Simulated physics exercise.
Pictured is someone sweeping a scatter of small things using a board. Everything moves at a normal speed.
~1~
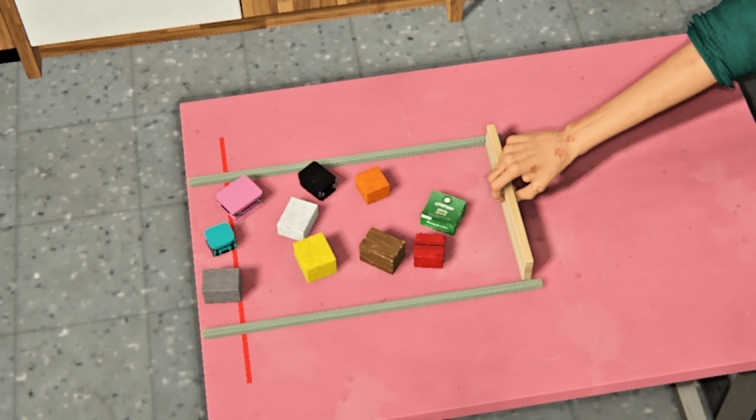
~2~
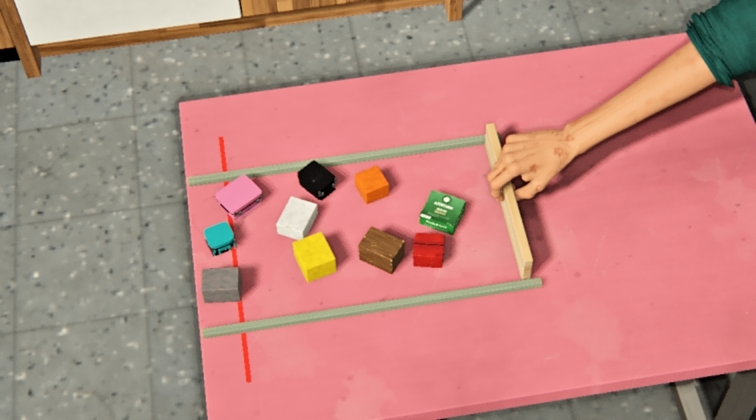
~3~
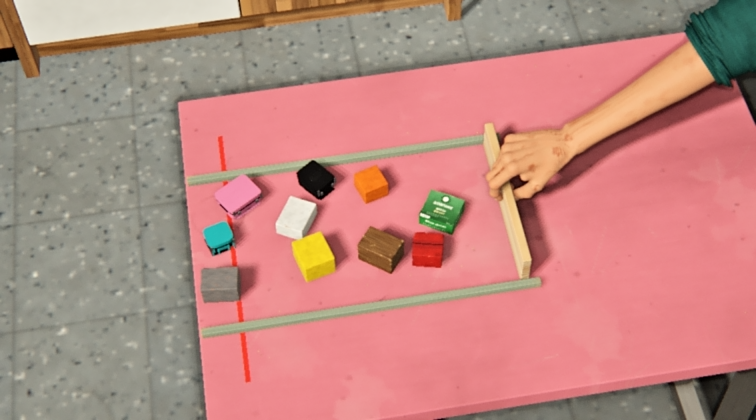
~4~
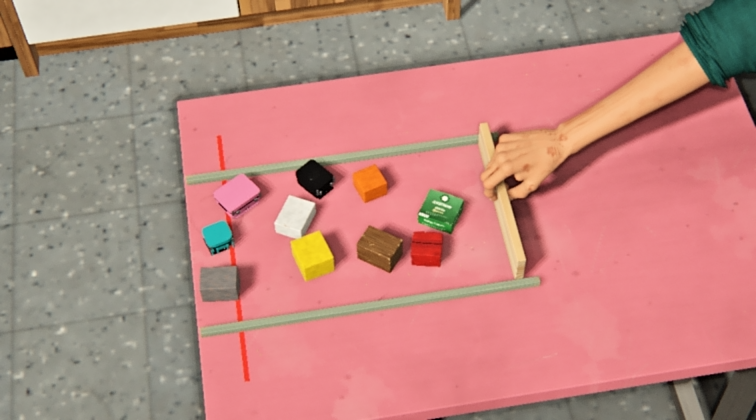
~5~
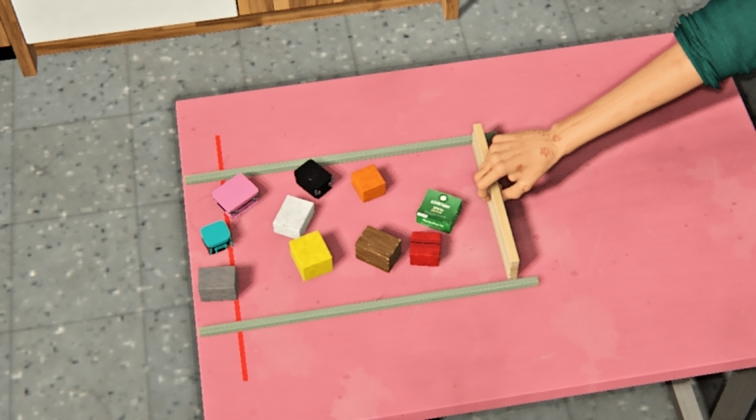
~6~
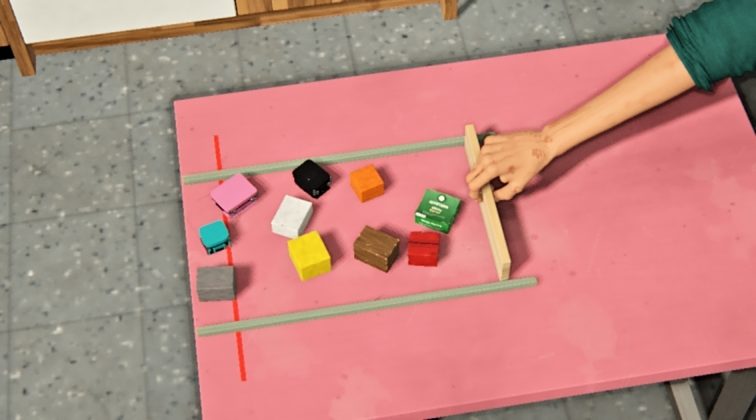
The footage shows a hand sliding a wooden board slightly leftward between two rails on a pink table, toward scattered coloured blocks and small cases, which stay in place near a red line without the board touching them.
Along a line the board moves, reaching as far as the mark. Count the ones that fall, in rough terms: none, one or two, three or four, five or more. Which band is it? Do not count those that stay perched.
The band is five or more.
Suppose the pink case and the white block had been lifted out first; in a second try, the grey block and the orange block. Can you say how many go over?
The counts: 4 and 4.
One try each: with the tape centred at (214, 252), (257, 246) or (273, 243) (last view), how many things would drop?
7, 3, 1.
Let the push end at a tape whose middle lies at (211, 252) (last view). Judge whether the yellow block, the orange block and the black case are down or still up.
The yellow block? It does not stay. The orange block? It is safe. The black case? It does not stay.
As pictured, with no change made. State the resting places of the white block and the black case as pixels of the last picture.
Final positions - white block around (186, 229), black case around (184, 193).
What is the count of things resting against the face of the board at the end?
It's 3.
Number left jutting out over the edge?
The number overhanging is 2.
A little later, none off yet; grey block at rest near (216, 284); turquoise case at rest near (215, 238); pink case at rest near (235, 197).
Next, one off so far; grey block dropping near (171, 382); turquoise case shifted a little near (203, 244); pink case shifted about its own width near (192, 202).
When it is over, the number that fall off is five or more; down, brown block, yellow block, pink case, turquoise case and grey block.
